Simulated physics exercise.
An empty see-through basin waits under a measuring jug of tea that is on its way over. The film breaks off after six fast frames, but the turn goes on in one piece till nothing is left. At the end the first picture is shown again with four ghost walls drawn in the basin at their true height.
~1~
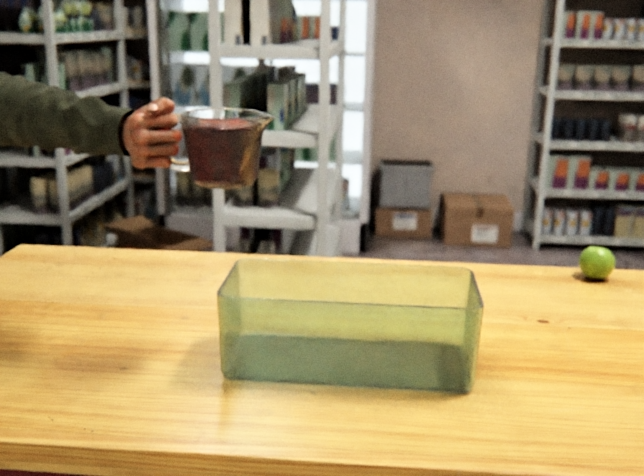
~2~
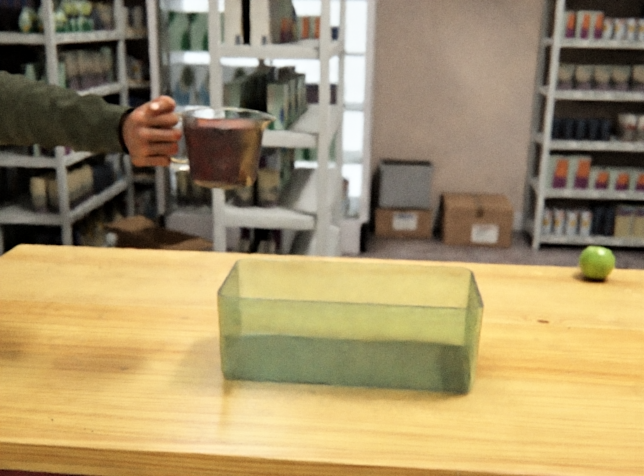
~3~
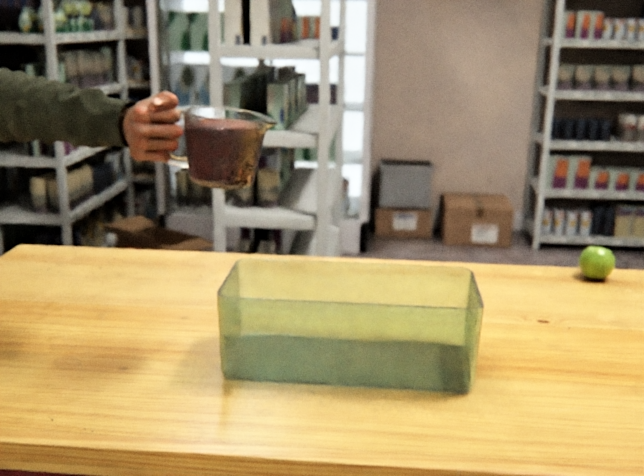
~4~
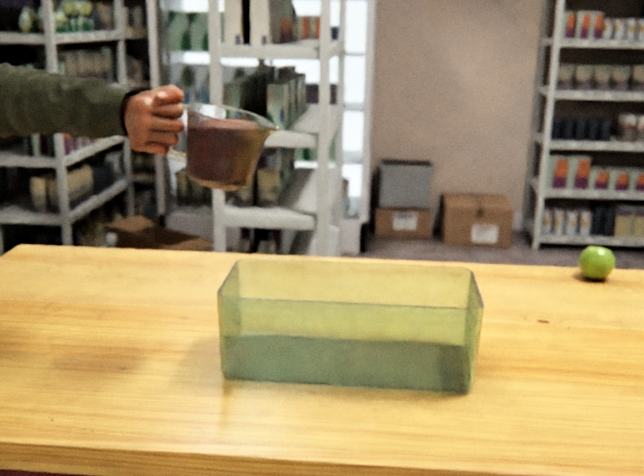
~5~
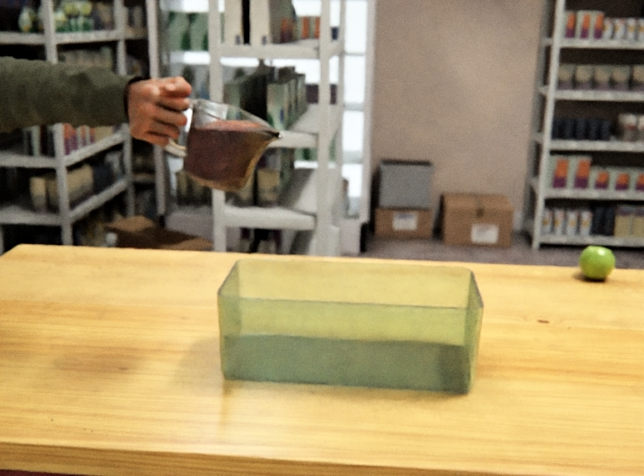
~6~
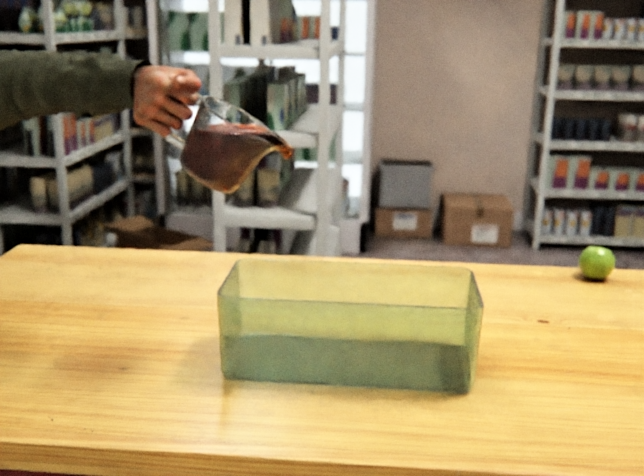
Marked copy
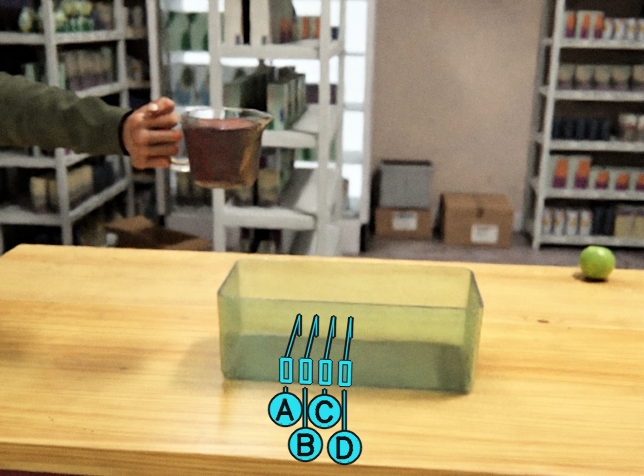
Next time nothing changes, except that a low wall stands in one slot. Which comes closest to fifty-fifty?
C is best.
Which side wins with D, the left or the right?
More ends on the left.
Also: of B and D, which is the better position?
B it is.
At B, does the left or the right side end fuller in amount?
The right one.
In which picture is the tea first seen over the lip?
Picture 6.
On the marked copy, A at (285, 387); B at (305, 388); C at (324, 389); D at (344, 391).
If A is chosen, about 8 % ends left of the wall and 91 % right of it.
If B is chosen, about 21 % ends left of the wall and 77 % right of it.
If C is chosen, about 52 % ends left of the wall and 46 % right of it.
If D is chosen, about 88 % ends left of the wall and 9 % right of it; 4 % is lost outside.
